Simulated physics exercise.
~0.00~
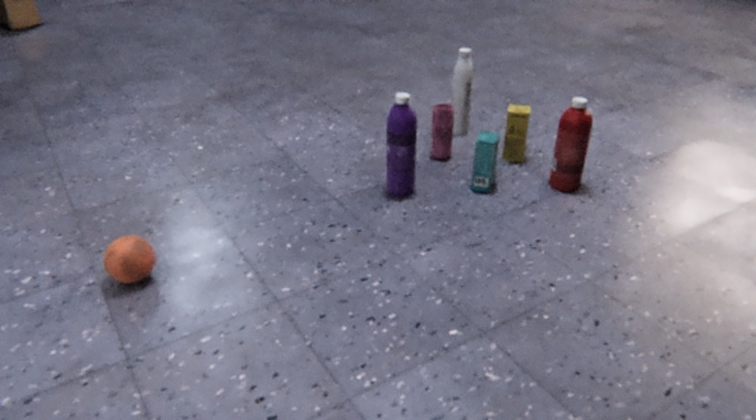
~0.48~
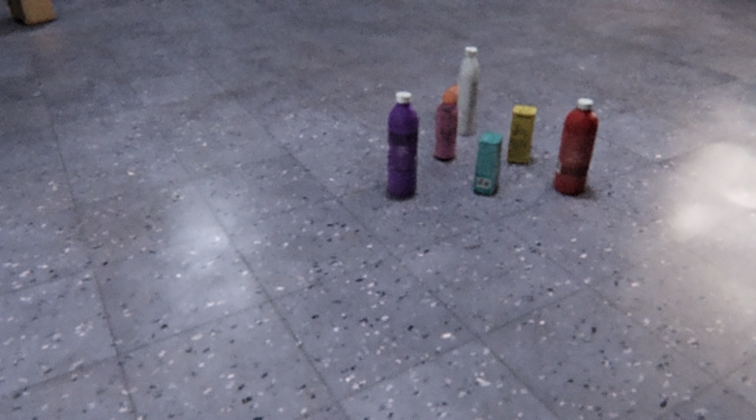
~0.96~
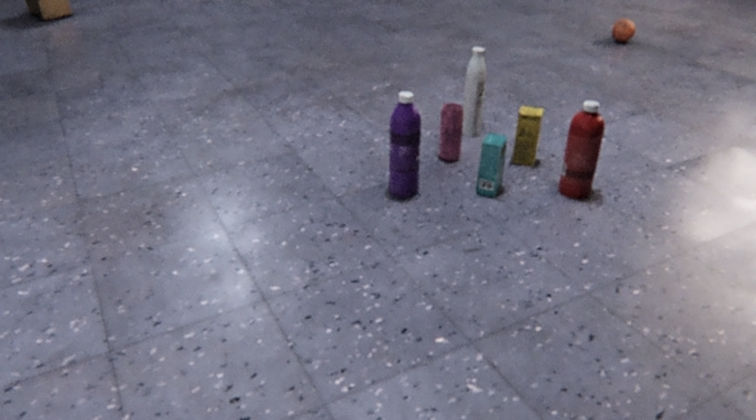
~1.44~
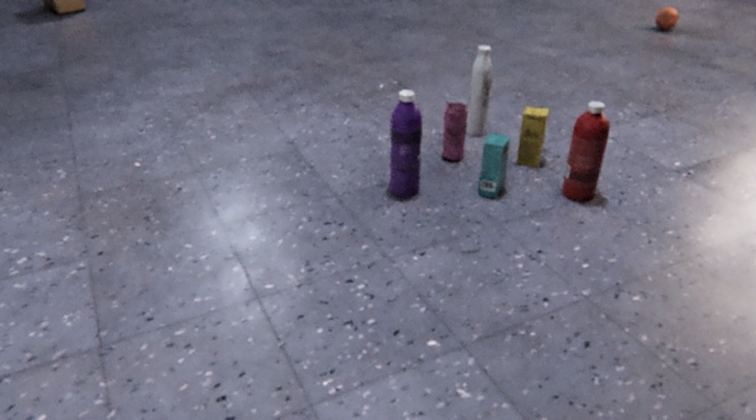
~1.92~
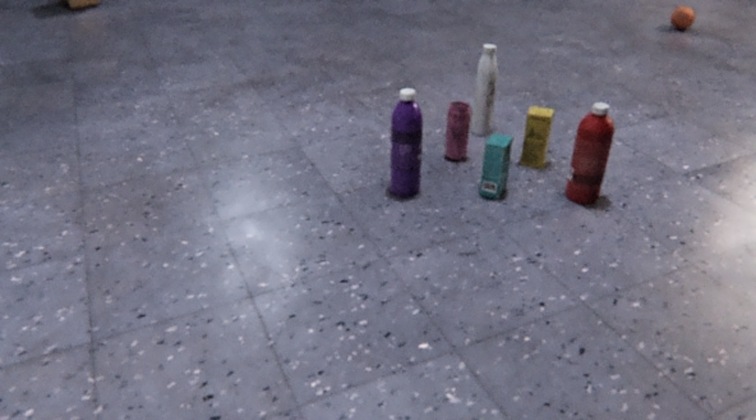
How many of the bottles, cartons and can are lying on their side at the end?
None of them are lying down. The three bottles, two cartons and the pink can all still stand upright.
A purple bottle stands at the left of a loose group on a grey, speckled tiled floor, seen from above at an angle as the view drifts slightly. A pink can, a turquoise carton and a yellow carton stand in the middle, with a white bottle behind and a red bottle to the right. An orange ball starts at the lower left and travels up and right until it shows just behind the pink can. It then appears far back at the upper right and edges further right. Every bottle, carton and can is still upright at the end.
